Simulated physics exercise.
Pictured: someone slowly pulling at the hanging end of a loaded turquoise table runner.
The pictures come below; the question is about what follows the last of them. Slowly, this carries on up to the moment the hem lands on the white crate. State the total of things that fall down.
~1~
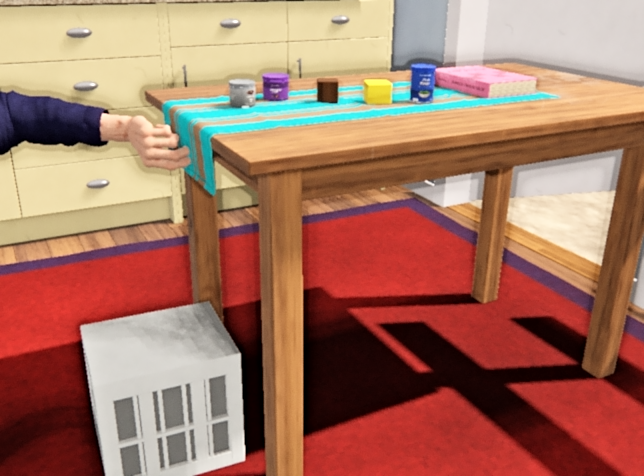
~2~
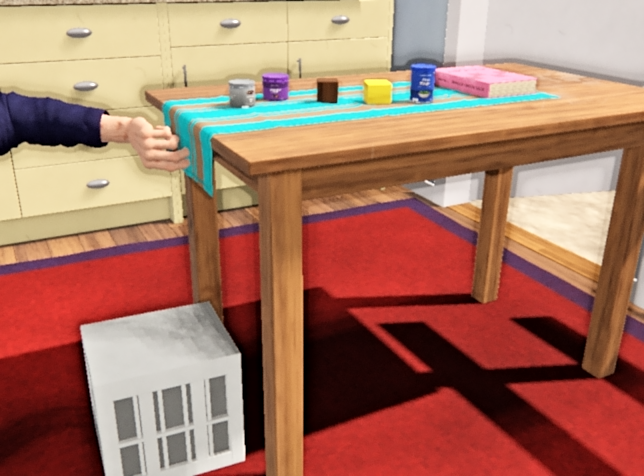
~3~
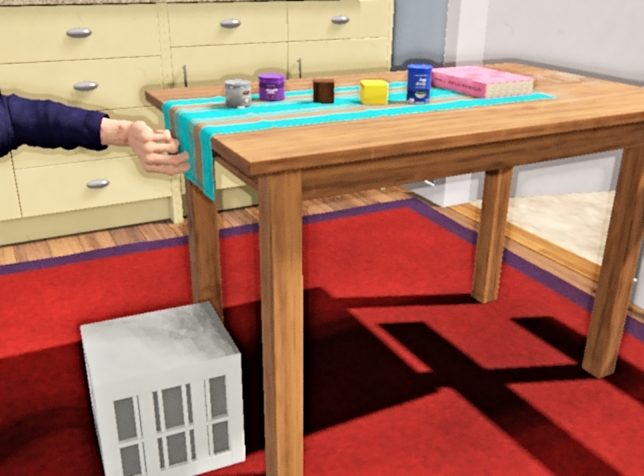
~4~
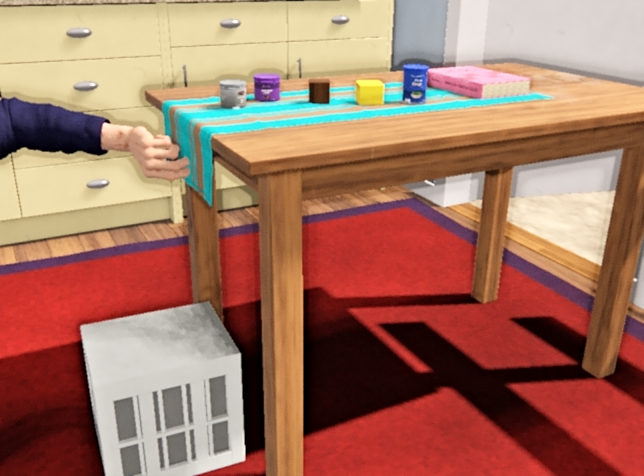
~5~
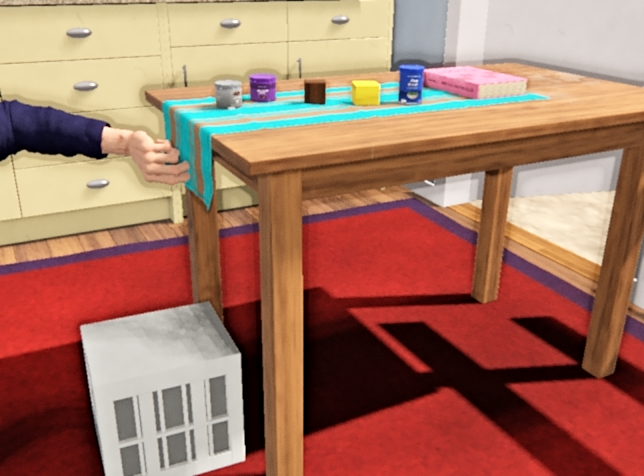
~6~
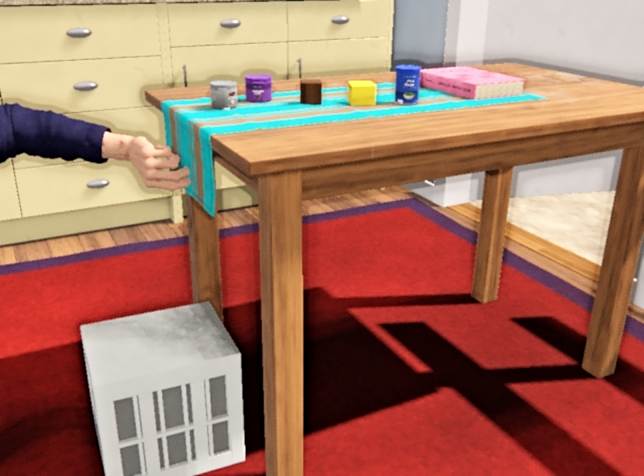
The total is three.
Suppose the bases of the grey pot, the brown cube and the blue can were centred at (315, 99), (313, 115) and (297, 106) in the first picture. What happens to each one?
Of the three, the grey pot ends off the top, the brown cube ends off the top and the blue can ends off the top.
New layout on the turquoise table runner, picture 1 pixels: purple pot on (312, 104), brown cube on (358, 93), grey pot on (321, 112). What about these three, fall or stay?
The purple pot topples down; the brown cube stays put; and the grey pot topples down.
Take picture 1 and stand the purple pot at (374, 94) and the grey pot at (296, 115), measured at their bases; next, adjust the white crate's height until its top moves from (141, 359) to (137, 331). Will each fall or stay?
So the purple pot stays there, and the grey pot leaves.
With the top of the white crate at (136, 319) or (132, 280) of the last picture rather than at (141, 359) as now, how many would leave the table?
Going over the edge would be 2 and 1.
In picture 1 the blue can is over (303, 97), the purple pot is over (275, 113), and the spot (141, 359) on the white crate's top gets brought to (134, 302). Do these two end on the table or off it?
The blue can stays put, the purple pot is lost.
Early on, hem near (191, 258); grey pot gone.
Midway, hem near (193, 303); grey pot and purple pot gone.
Finally, hem on the crate; grey pot, purple pot and brown cube gone. The answer is three.
